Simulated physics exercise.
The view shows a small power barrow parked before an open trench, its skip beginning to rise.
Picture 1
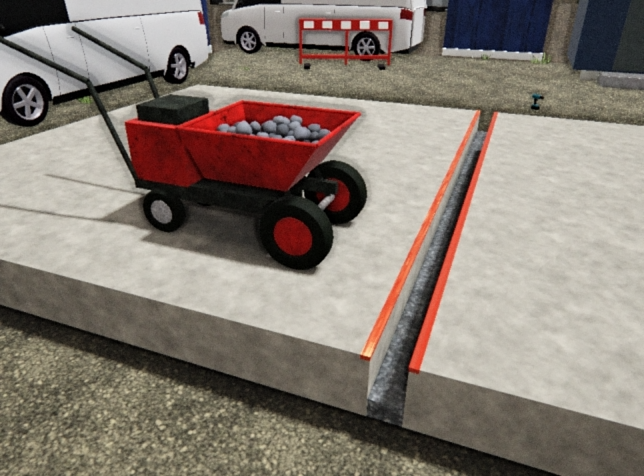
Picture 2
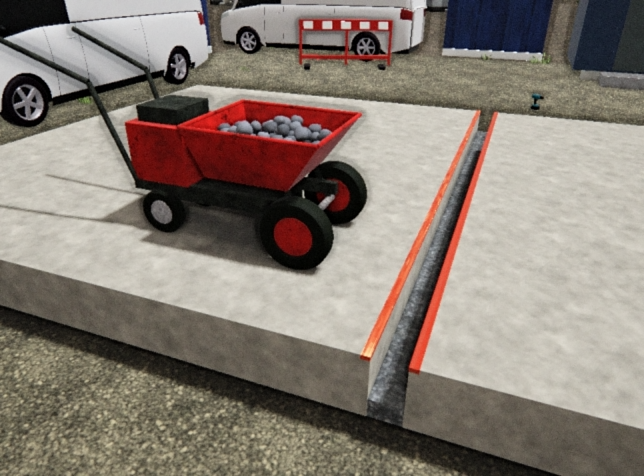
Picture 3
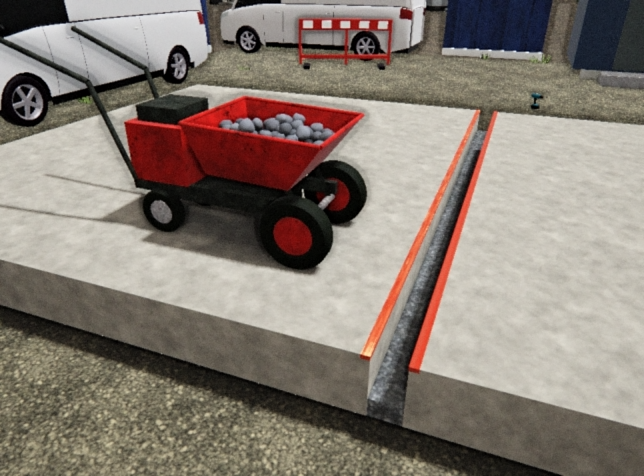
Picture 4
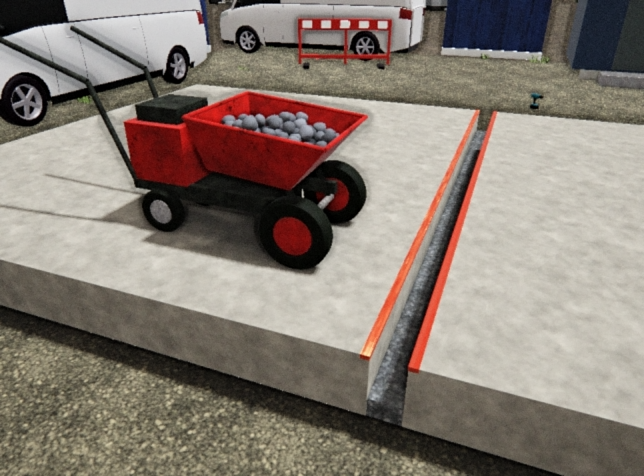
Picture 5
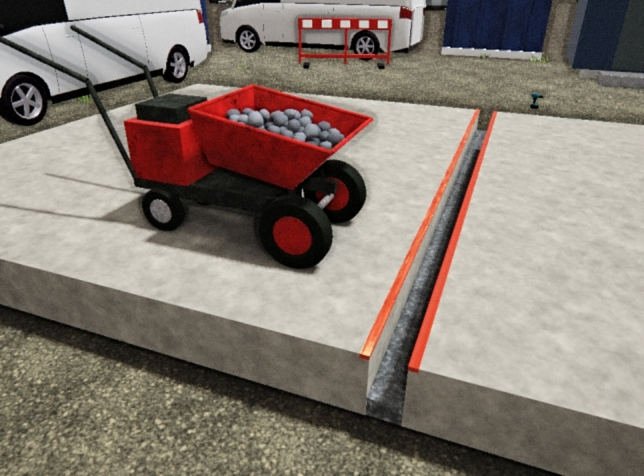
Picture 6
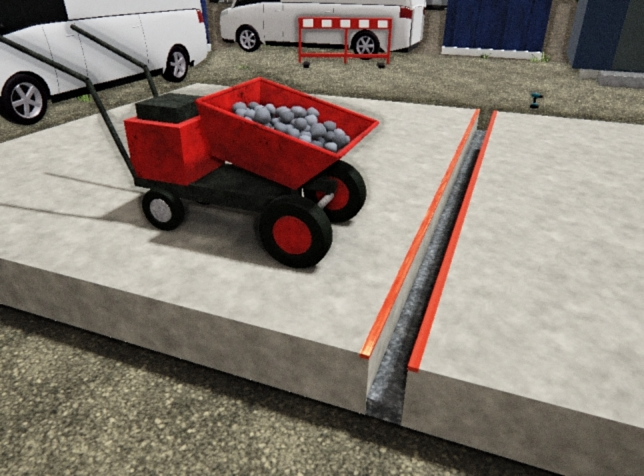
On a raised, pale concrete slab in a gravel yard, seen from above at an angle, white vehicles, a red-and-white barrier and blue containers stand behind. A small red power barrow with dark handles and red-hubbed front wheels sits left of centre, its skip holding grey cobbles, with a narrow, red-edged trench to its right. The skip slowly tilts slightly forward, its back rising, while the wheels and camera stay still.
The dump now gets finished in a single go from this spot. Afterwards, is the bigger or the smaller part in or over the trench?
The bigger part is.
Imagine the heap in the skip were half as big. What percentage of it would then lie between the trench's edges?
Close to 90 per cent.
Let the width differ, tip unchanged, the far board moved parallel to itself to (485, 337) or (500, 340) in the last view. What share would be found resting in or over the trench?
Respectively, 100 % and 100 %.
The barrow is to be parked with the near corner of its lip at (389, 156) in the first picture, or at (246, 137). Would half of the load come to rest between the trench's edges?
Try 1 - short of half; try 2 - short of half.
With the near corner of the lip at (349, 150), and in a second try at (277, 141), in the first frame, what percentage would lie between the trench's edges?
Near 20 % and 50 %.
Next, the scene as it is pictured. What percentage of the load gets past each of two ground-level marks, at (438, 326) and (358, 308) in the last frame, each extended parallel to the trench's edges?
Close to 20 % and 100 %, in that order.
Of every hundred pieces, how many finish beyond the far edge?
About 25 per cent.
Soon, skip tipped steeply; all in the skip.
A while on, skip tipped right over; most in the skip; a small part in or heaped over the trench; a stray few beyond it; a stray few falling.
Towards the end, skip tipped right over; a small part in the skip; a stray few short of the trench; about two thirds in or heaped over the trench; about a quarter beyond it.
Finally, skip tipped right over; a small part short of the trench; about two thirds in or heaped over the trench; about a quarter beyond it.
